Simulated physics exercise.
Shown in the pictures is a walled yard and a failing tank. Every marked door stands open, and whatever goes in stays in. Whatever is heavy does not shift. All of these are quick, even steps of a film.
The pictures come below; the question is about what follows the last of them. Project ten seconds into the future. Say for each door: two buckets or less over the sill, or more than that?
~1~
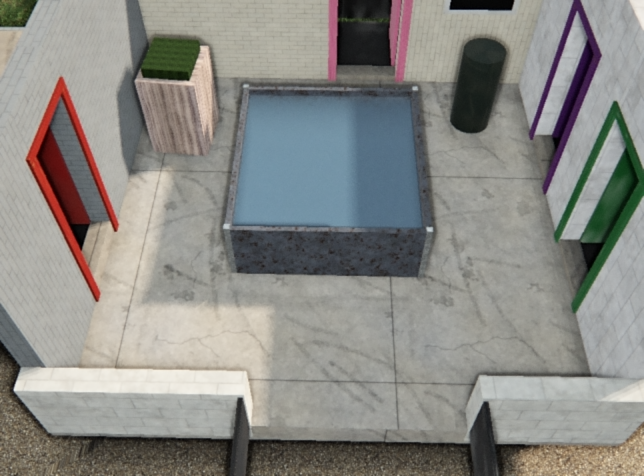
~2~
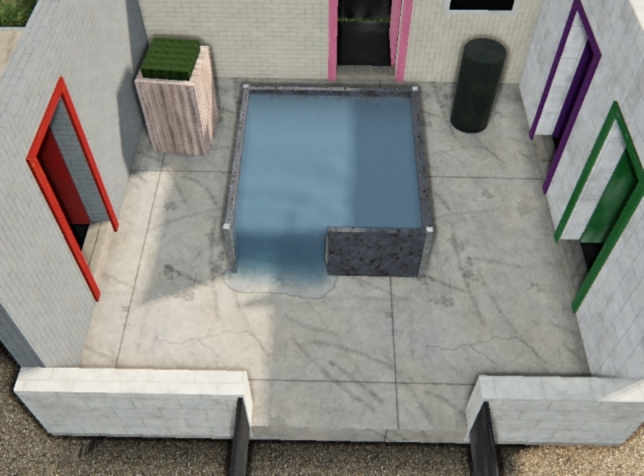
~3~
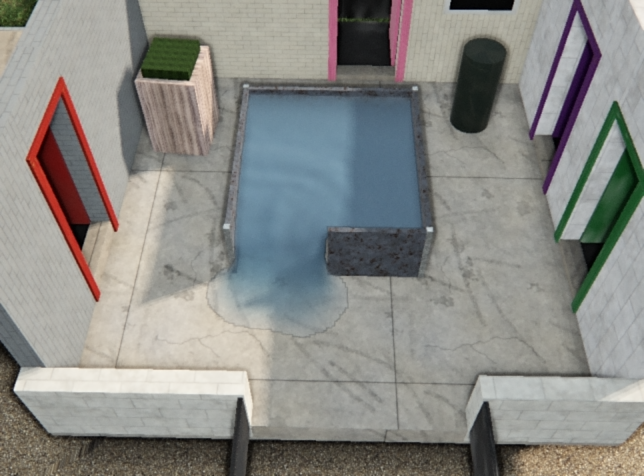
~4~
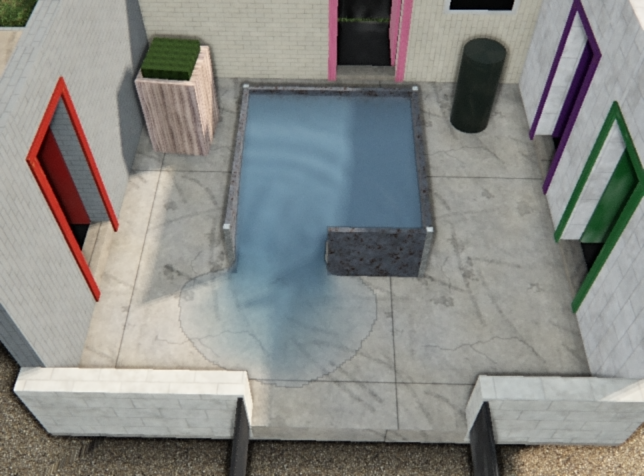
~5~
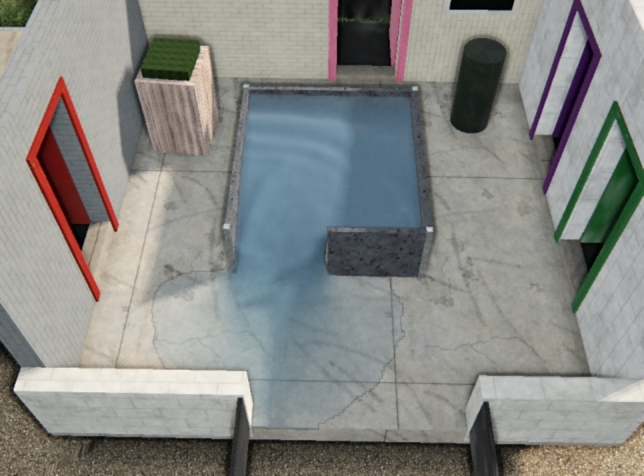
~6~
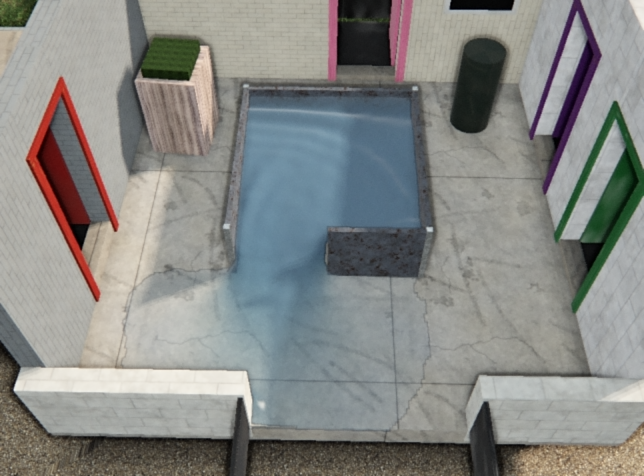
Red door - two or less, purple door - two or less, pink door - two or less, green door - two or less.
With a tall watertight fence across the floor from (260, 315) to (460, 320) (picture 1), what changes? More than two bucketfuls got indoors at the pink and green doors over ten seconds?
The pink door stays within, the green door runs over.
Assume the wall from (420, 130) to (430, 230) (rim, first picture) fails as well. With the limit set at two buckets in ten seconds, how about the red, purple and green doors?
As I see it, the red door stays within bounds, the purple door breaks the limit and the green door breaks the limit.
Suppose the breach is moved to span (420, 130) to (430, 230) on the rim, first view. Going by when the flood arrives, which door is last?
One in red.
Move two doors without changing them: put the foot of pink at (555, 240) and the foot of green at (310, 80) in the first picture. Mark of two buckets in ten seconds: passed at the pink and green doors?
Pink door: Falls short. Green door: Falls short.
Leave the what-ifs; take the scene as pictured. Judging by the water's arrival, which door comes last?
I'd go with the purple-painted one.
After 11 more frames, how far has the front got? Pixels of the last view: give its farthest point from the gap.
Somewhere around (592, 411).
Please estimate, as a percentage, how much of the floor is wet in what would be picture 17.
About 30 percent.
A moment on, water covers 25 % of the floor; the red door not reached, the purple door not reached, the pink door not reached, the green door not reached.
Next, water covers 30 % of the floor; the red door wet at the sill, nothing in, the purple door not reached, the pink door not reached, the green door not reached.
Then, water covers 45 % of the floor; the red door wet at the sill, nothing in, the purple door not reached, the pink door not reached, the green door not reached.
Later, water covers 60 % of the floor; the red door wet at the sill, nothing in, the purple door not reached, the pink door wet at the sill, nothing in, the green door wet at the sill, nothing in.
In the end, water covers 85 % of the floor; the red door wet at the sill, nothing in, the purple door wet at the sill, nothing in, the pink door wet at the sill, nothing in, the green door wet at the sill, nothing in.
